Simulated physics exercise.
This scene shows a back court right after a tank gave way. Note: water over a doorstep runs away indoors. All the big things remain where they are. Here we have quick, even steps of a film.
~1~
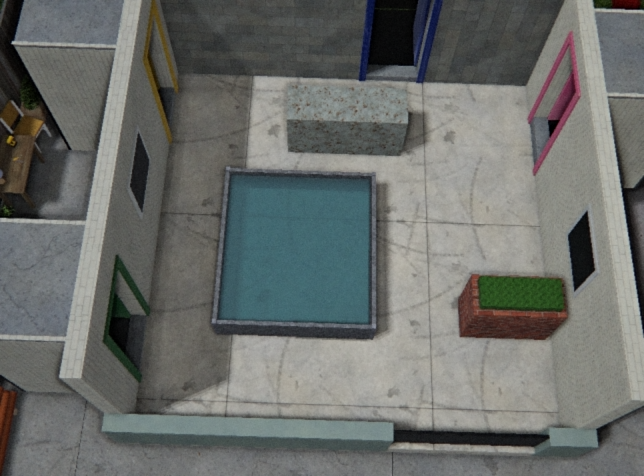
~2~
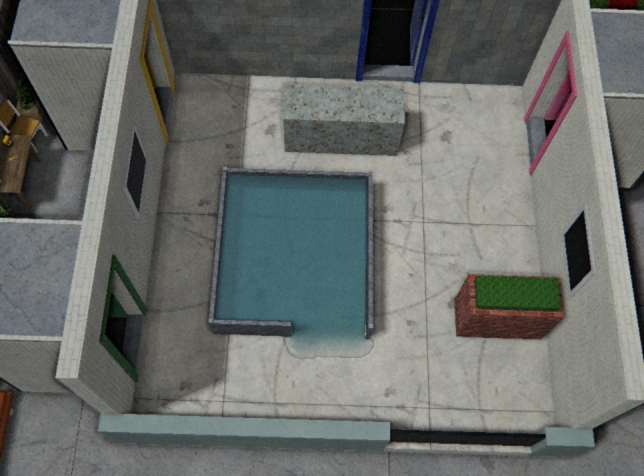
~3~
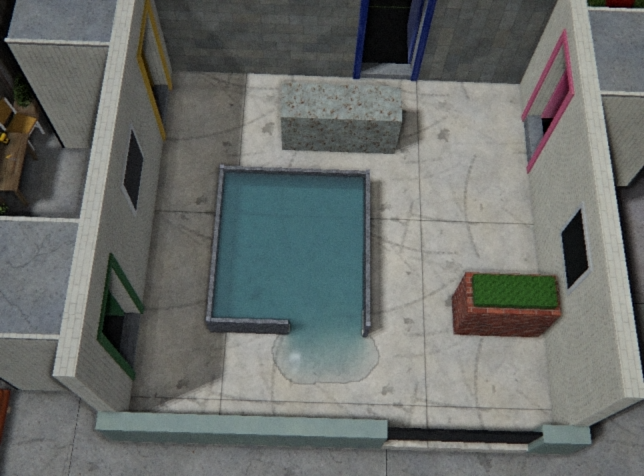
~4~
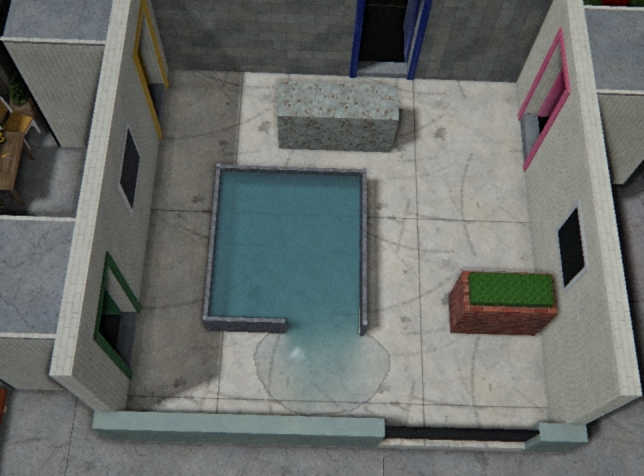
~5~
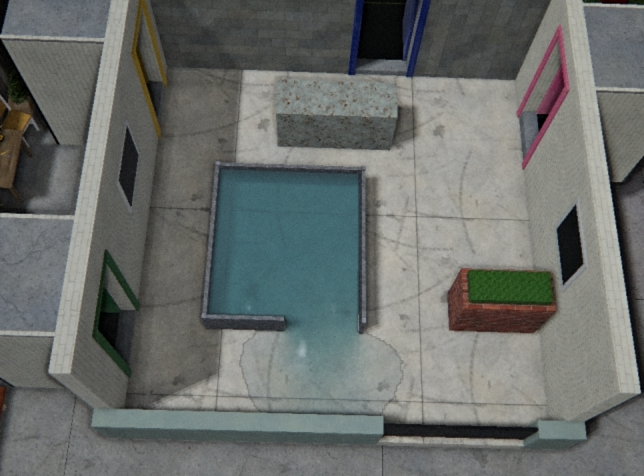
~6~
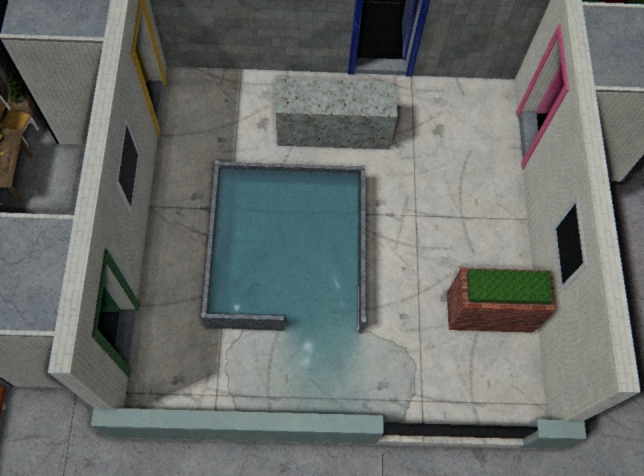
A walled back court with a pale stone floor is seen from high above. A grey-rimmed tank of blue-green water sits left of centre, with a speckled grey block behind it, a grass-topped brick planter at right, and a low pale-green wall in front. The tank's front rim opens at its right end and water pours out, spreading forward and sideways across the floor, as the camera drifts slightly.
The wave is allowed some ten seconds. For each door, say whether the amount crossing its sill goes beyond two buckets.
Result: I expect the yellow door to let through an acceptable amount. I expect the green door to let through too much. I expect the blue door to let through an acceptable amount. I expect the pink door to let through an acceptable amount.
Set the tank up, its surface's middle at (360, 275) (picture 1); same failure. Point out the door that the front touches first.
Result: The one in green.
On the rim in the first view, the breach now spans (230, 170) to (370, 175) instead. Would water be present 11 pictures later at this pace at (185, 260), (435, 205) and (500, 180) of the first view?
So: Spared, then wetted, then wetted.
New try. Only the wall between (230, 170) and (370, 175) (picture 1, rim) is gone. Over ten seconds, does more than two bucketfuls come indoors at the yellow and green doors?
Check - yellow: Comes out above; green: Comes out below.
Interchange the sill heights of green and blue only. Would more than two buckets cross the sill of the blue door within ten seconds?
So the blue door does not reach it.
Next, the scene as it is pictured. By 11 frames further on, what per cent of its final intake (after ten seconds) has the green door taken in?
That comes out to 0 per cent by my count.
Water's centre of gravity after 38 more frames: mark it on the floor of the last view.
Around pixel (330, 303).
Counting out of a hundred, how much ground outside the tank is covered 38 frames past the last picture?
My guess is around 60 in a hundred.
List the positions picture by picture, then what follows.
Still water in the tank at (298, 247), in the first picture.
Water pours out at (329, 331) and has run to (290, 346), in the second picture.
Water pours out at (326, 330) and has run to (294, 376), in the third picture.
Water pours out at (323, 328) and has run to (302, 408), in the fourth picture.
Water pours out at (322, 326) and has run to a hidden place, in the fifth picture.
Water pours out at (322, 325) and has run to a hidden place, in the sixth picture.
A moment on, water covers 15 % of the floor; the yellow door not reached, the green door not reached, the blue door not reached, the pink door not reached.
Next, water covers 25 % of the floor; the yellow door not reached, the green door not reached, the blue door not reached, the pink door not reached.
Then, water covers 35 % of the floor; the yellow door not reached, the green door over two buckets in, the blue door not reached, the pink door not reached.
Later, water covers 60 % of the floor; the yellow door wet at the sill, nothing in, the green door over two buckets in, the blue door not reached, the pink door wet at the sill, nothing in.
In the end, water covers 95 % of the floor; the yellow door wet at the sill, nothing in, the green door far over two buckets in, the blue door wet at the sill, nothing in, the pink door wet at the sill, nothing in.
